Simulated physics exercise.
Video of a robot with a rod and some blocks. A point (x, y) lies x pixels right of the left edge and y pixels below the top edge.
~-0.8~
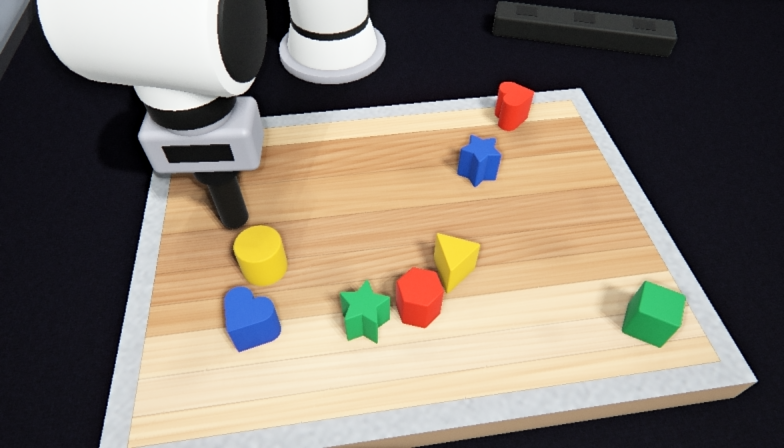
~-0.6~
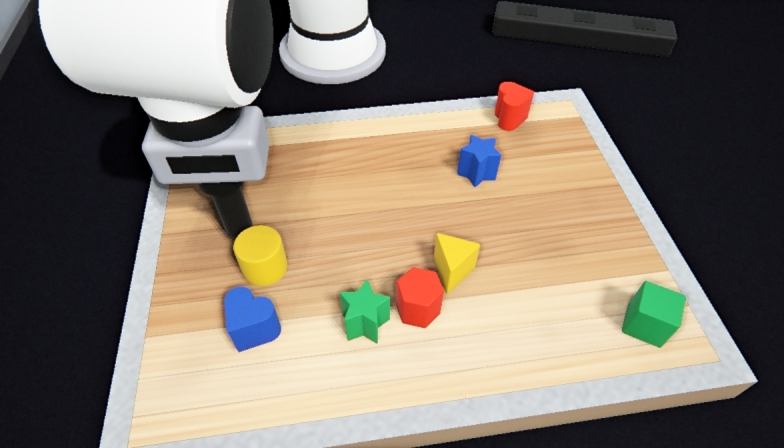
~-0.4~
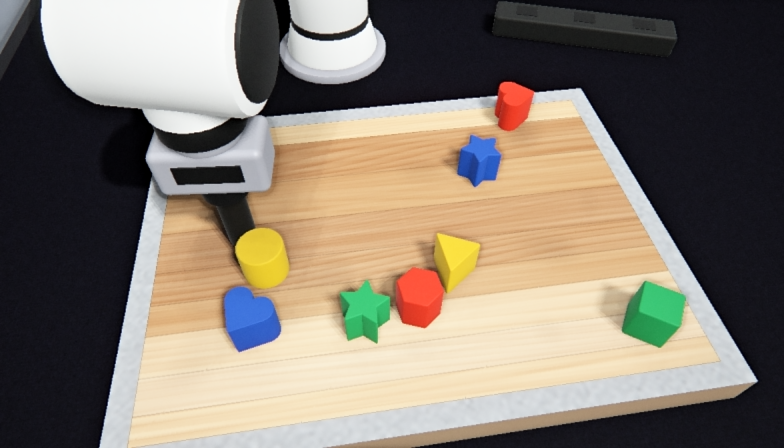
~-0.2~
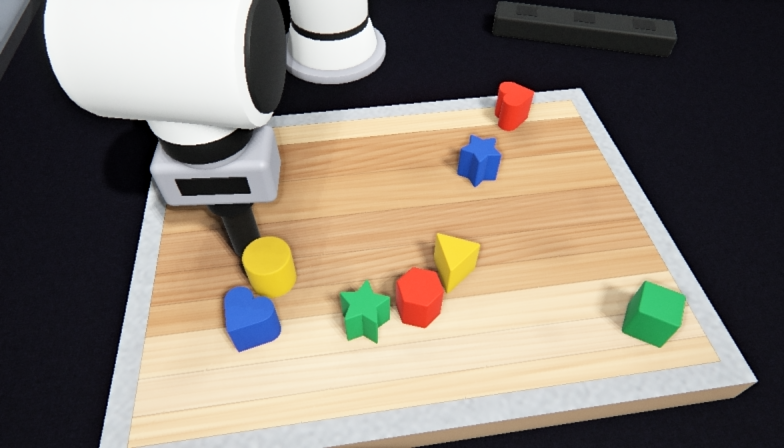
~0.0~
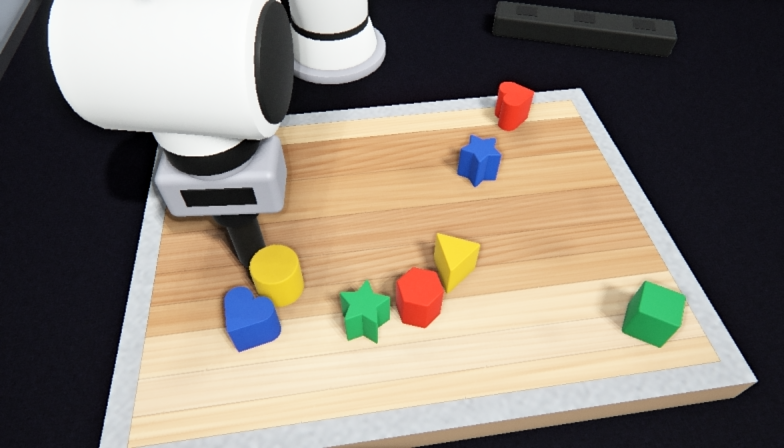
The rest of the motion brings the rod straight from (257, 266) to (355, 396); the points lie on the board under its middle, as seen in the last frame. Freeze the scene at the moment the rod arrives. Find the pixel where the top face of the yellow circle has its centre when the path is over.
About (392, 355).
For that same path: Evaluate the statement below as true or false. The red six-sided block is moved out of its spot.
That statement is accurate.
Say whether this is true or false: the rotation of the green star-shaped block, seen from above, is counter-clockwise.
The statement is correct.
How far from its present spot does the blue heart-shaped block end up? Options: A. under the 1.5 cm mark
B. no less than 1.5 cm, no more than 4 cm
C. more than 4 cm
The one that fits is A, under the 1.5 cm mark.
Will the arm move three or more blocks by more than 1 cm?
My answer is yes.
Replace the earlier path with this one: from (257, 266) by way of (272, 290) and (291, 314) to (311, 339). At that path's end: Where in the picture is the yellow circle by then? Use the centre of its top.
My best guess is (348, 321).
What follows on the original path. One third of the way, rod (285, 297); yellow circle (315, 298).
Two thirds of the way, rod (318, 341); yellow circle (358, 331); green star-shaped block (396, 308), turned 20° anticlockwise; red six-sided block (432, 281), turned 15° anticlockwise.
At the end, rod (354, 389); blue heart-shaped block not moved; yellow circle (392, 355); green star-shaped block (405, 311), turned 50° anticlockwise; red six-sided block (434, 279), turned 15° anticlockwise.
